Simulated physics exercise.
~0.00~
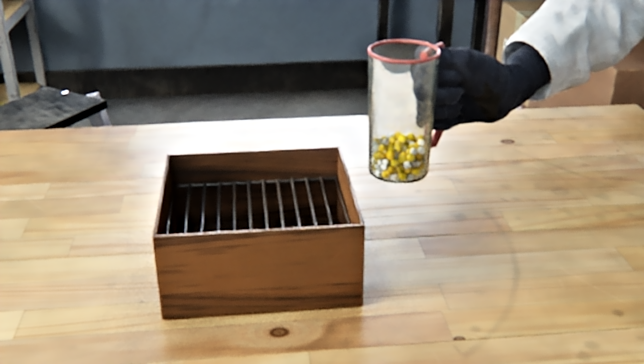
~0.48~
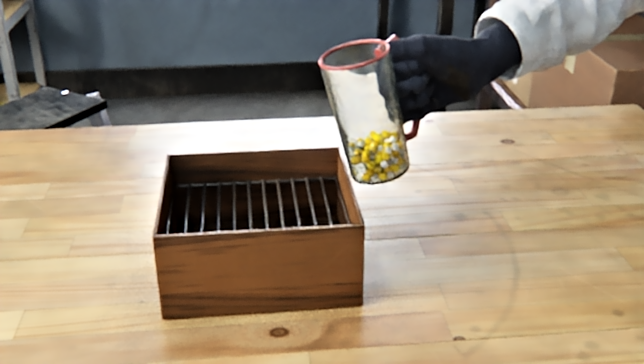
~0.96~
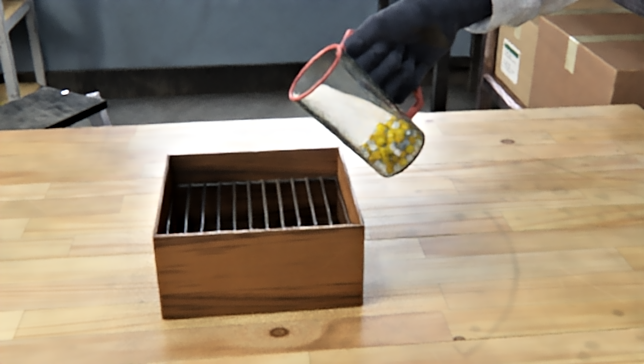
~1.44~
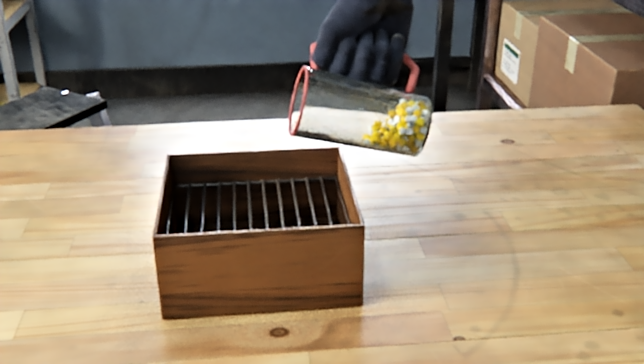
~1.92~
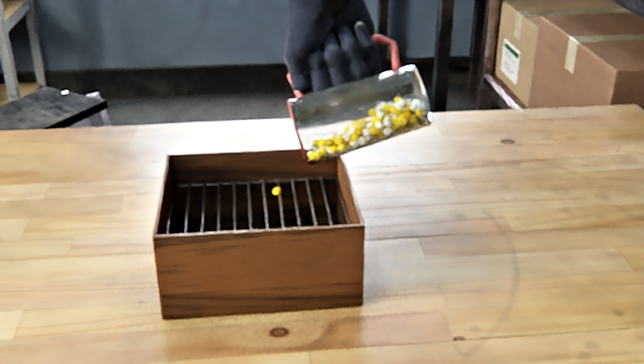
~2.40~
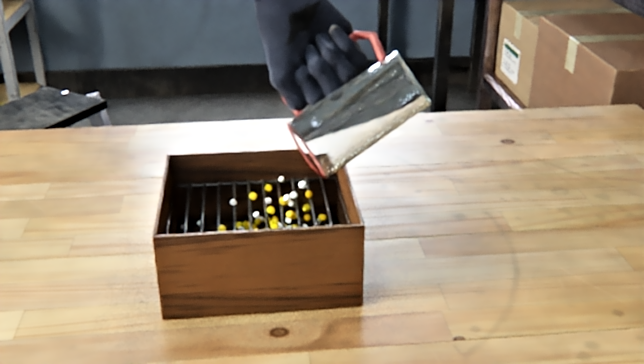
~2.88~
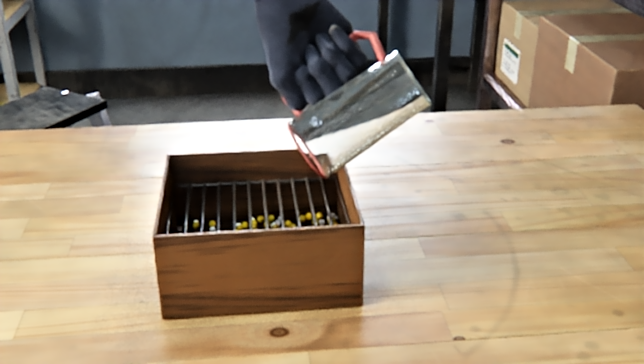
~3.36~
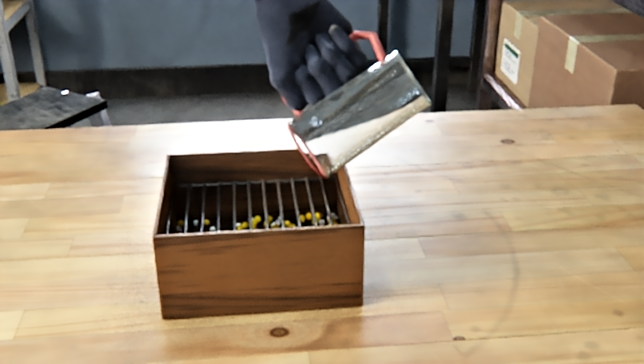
A gloved hand tips yellow and white bits from a cup, and all fall through the rack.
